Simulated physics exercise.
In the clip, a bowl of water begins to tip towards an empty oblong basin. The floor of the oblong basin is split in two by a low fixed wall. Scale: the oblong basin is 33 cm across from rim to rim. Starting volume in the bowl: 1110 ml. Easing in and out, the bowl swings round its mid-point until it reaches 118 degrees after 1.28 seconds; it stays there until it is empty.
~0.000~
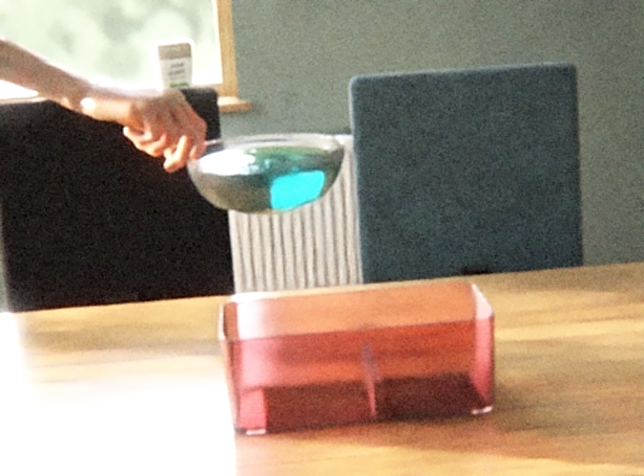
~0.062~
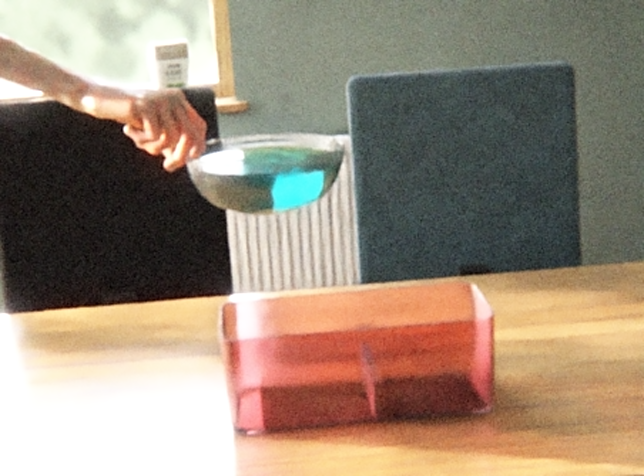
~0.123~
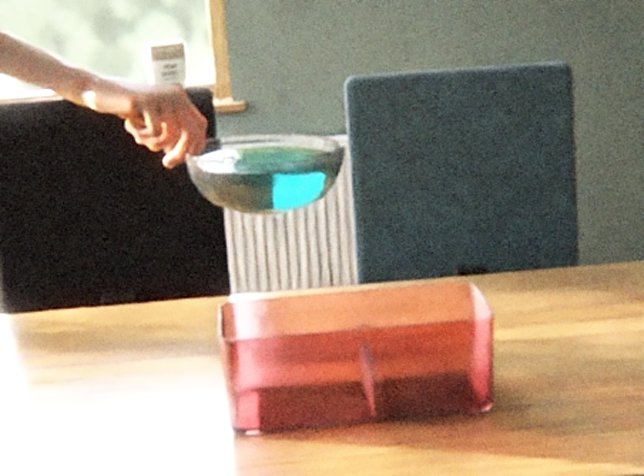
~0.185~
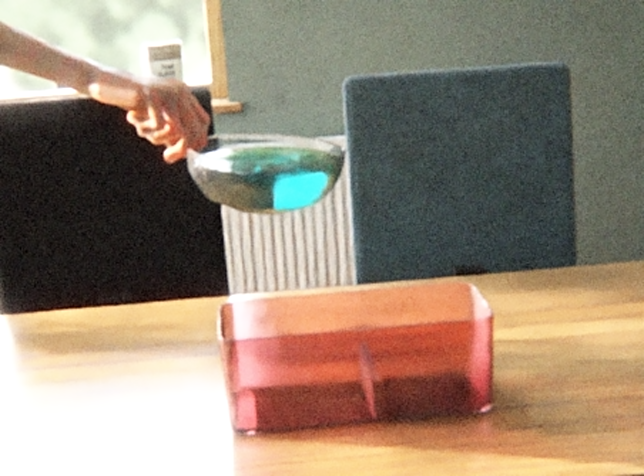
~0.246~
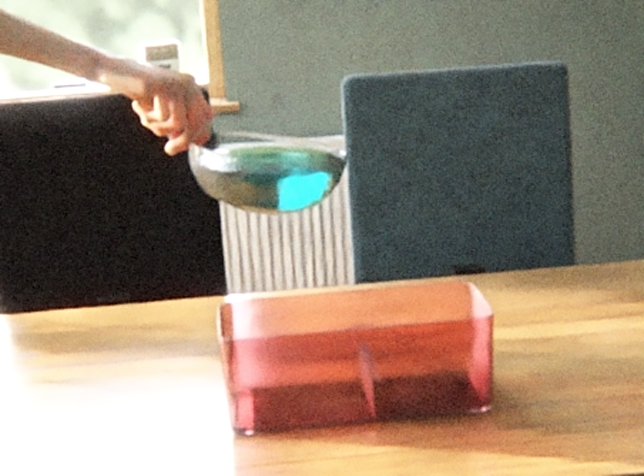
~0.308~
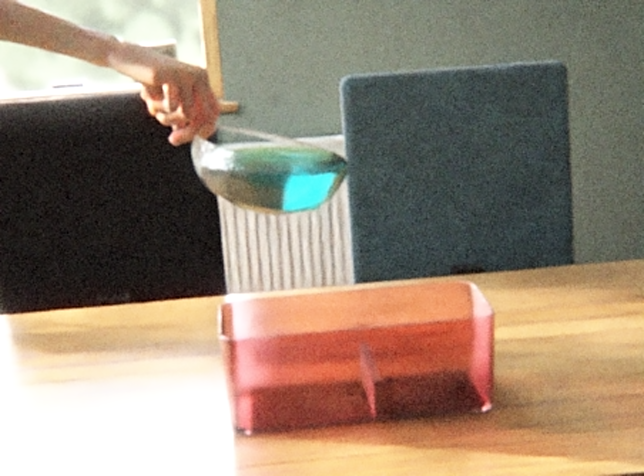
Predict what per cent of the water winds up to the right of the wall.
Roughly 74 per cent is past the wall.
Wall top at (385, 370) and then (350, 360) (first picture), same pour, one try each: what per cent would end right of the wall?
Around 55 and 80 percent, in that order.
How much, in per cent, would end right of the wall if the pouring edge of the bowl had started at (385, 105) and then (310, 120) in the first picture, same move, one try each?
Roughly 70 per cent the first time and 60 per cent the second.
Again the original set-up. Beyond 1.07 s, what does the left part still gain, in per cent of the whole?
2 %.
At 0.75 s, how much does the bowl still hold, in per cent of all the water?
22 %.
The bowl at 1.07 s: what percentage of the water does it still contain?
I'd say some 0 per cent remains.
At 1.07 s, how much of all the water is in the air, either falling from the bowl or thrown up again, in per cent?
Around 2 per cent of the liquid is in flight.
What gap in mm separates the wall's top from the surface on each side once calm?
For the left, around 42 mm; for the right, around 8 mm.
By 0.75 s the tilt is 75° and 22 per cent is still to pour, 0 is left of the wall and 35 right of it.
By 1.07 s the tilt is 111° and 0 per cent is still to pour, 19 is left of the wall and 75 right of it.
By 1.41 s the tilt is 118° and 0 per cent is still to pour, 21 is left of the wall and 74 right of it.
By 1.78 s the tilt is 118° and 0 per cent is still to pour, 21 is left of the wall and 74 right of it.
At rest 21 per cent lies left of the wall, 74 right of it and 5 outside.
